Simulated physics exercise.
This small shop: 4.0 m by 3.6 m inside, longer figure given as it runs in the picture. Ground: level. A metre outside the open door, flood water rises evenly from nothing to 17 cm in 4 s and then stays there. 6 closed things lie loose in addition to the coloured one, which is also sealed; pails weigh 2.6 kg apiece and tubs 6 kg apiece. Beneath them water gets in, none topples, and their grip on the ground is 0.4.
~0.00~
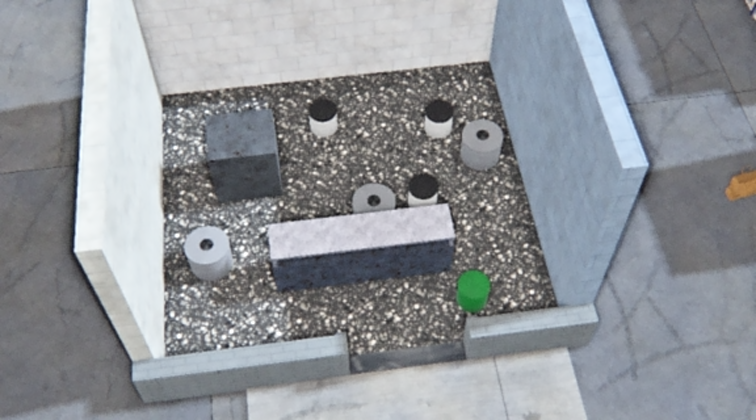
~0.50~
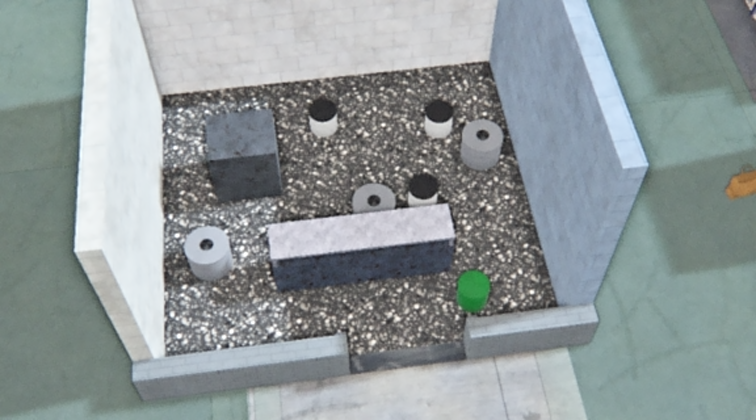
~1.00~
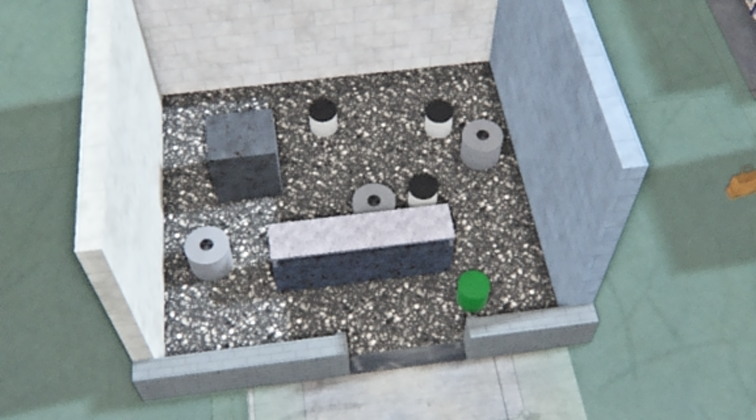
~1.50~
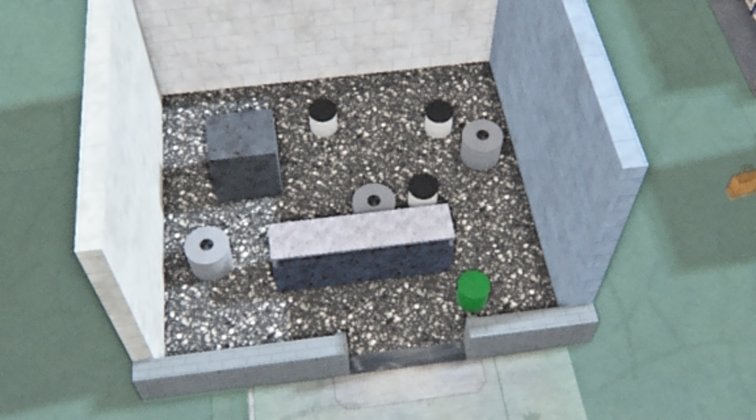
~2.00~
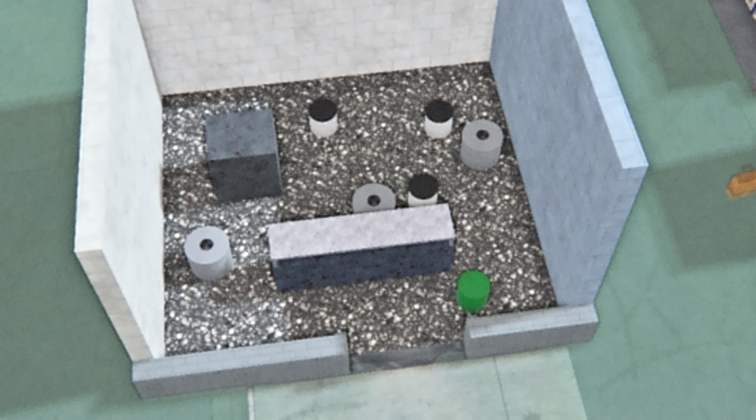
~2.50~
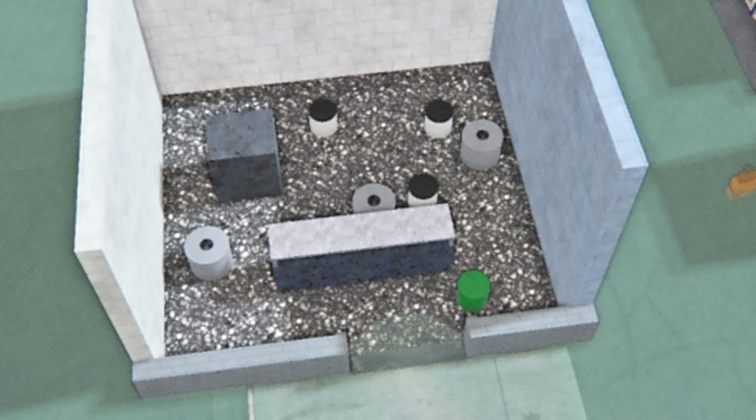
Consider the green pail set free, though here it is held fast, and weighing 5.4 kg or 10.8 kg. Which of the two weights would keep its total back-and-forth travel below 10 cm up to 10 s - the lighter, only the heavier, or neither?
Neither one.
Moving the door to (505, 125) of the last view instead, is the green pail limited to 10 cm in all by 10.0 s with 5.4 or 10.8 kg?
In that case the lighter option suffices.
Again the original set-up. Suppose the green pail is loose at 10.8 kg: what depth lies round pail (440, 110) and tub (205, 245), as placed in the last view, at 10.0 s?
About 4 and 3 cm.
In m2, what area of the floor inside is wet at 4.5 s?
Somewhere around 3.0 m2, roughly.
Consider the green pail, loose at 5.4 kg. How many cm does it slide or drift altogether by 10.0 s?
Around 120 cm in total.
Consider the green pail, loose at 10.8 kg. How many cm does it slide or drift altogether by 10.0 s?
30 cm.
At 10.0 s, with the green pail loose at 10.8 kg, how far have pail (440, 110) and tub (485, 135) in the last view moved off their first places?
They sit 100 cm and 120 cm away, in the order given.
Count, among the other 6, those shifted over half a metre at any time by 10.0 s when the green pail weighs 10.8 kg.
Total: 3.
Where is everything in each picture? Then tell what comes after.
The green pail at (474, 285), on the bottom; water covers 0.0 m2; 0 of 7 have shifted, in the first picture.
The green pail at (474, 285), on the bottom; water covers 0.0 m2; 0 of 7 have shifted, in the second picture.
The green pail at (474, 285) rests on the ground; water covers 0.0 m2; 0 of 7 have shifted, in the third picture.
The green pail at (474, 285), on the bottom; 0.0 m2 under water; 0 of 7 have shifted, in the fourth picture.
The green pail at (474, 285), on the bottom; water covers 0.0 m2; 0 of 7 have shifted, in the fifth picture.
The green pail at (474, 285), on the bottom; water covers 0.3 m2; 0 of 7 have shifted, in the sixth picture.
After 3.5 s the green pail would be 0 cm from its start with 5.4 kg and 0 cm from its start with 10.8 kg; 1 cm of water round it then.
After 4.5 s the green pail would be 21 cm from its start with 5.4 kg and 2 cm from its start with 10.8 kg; 6 cm of water round it then.
After 7.0 s the green pail would be 69 cm from its start with 5.4 kg and 35 cm from its start with 10.8 kg; 9 cm of water round it then.
After 10.0 s the green pail would be 51 cm from its start with 5.4 kg and 35 cm from its start with 10.8 kg; 11 cm of water round it then.
